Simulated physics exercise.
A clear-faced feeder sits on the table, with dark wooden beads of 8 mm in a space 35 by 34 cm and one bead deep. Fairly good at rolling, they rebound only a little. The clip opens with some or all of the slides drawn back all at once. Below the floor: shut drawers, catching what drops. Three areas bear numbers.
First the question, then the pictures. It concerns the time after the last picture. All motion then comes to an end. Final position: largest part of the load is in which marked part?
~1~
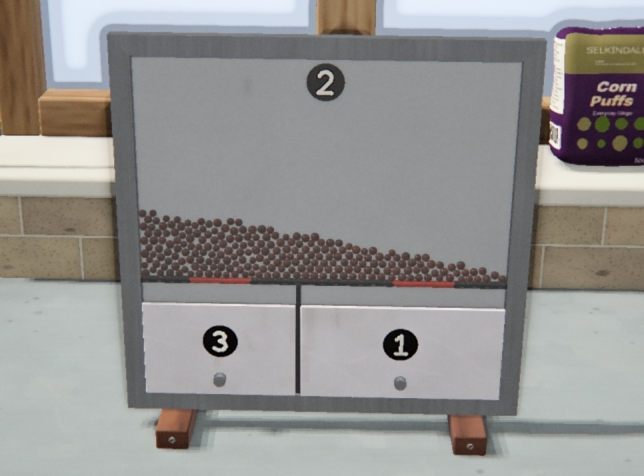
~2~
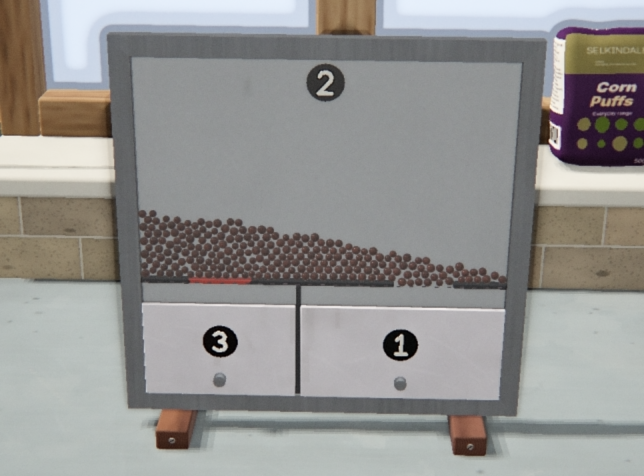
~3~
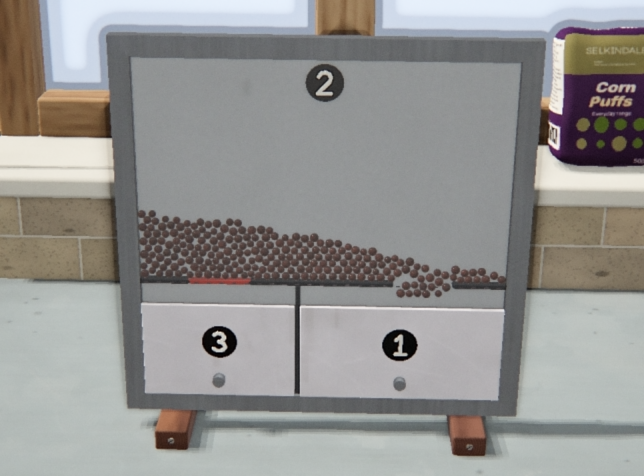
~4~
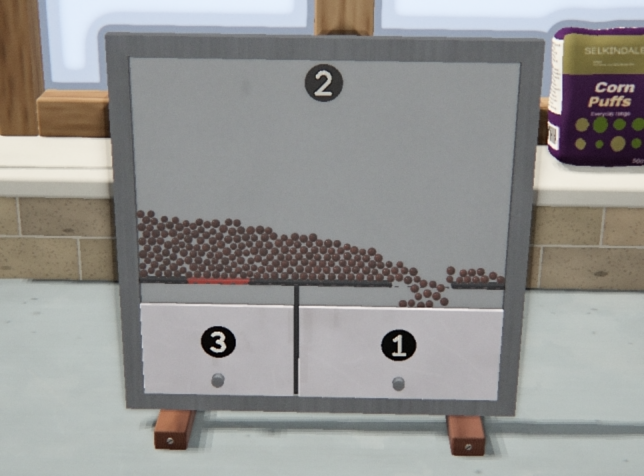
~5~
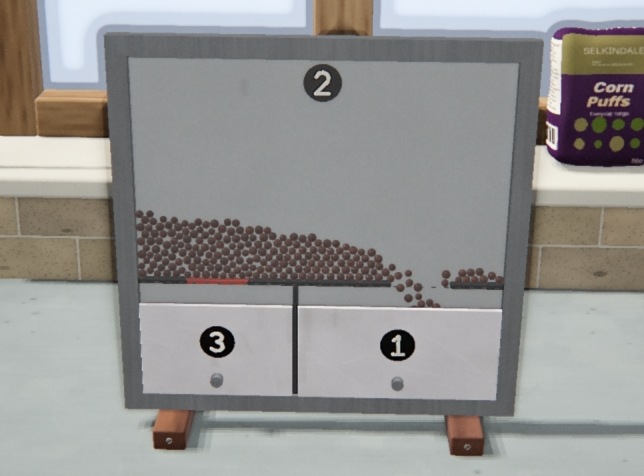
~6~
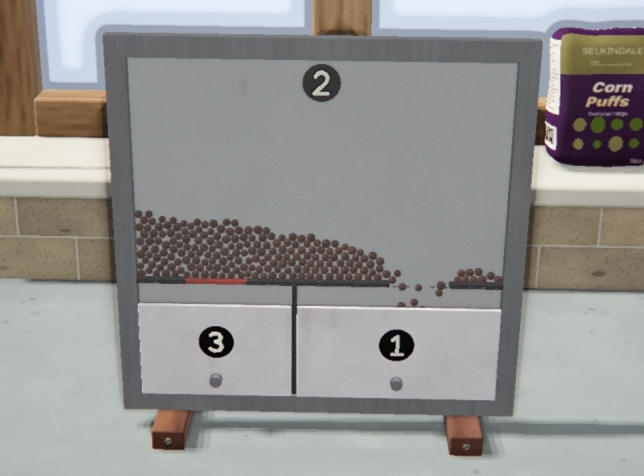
Marked 2.
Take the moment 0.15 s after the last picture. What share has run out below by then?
I reckon close to 15 in a hundred.
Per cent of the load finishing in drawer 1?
My estimate is some 15 in a hundred.
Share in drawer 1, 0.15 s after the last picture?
About 10 percent.
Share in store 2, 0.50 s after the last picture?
Share: Close to 85 percent.
Then, 0.15 s after the last picture, 15 % are out; no. 1, 10 %, no. 2, 85 %.
Then, 0.50 s after the last picture, 15 % are out; no. 1, 15 %, no. 2, 85 %.
Then, 1.20 s after the last picture, 15 % are out; no. 1, 15 %, no. 2, 85 %.
At rest 1.4 s after the last picture, 15 % are out; no. 1, 15 %, no. 2, 85 %, no. 3, 0 %.
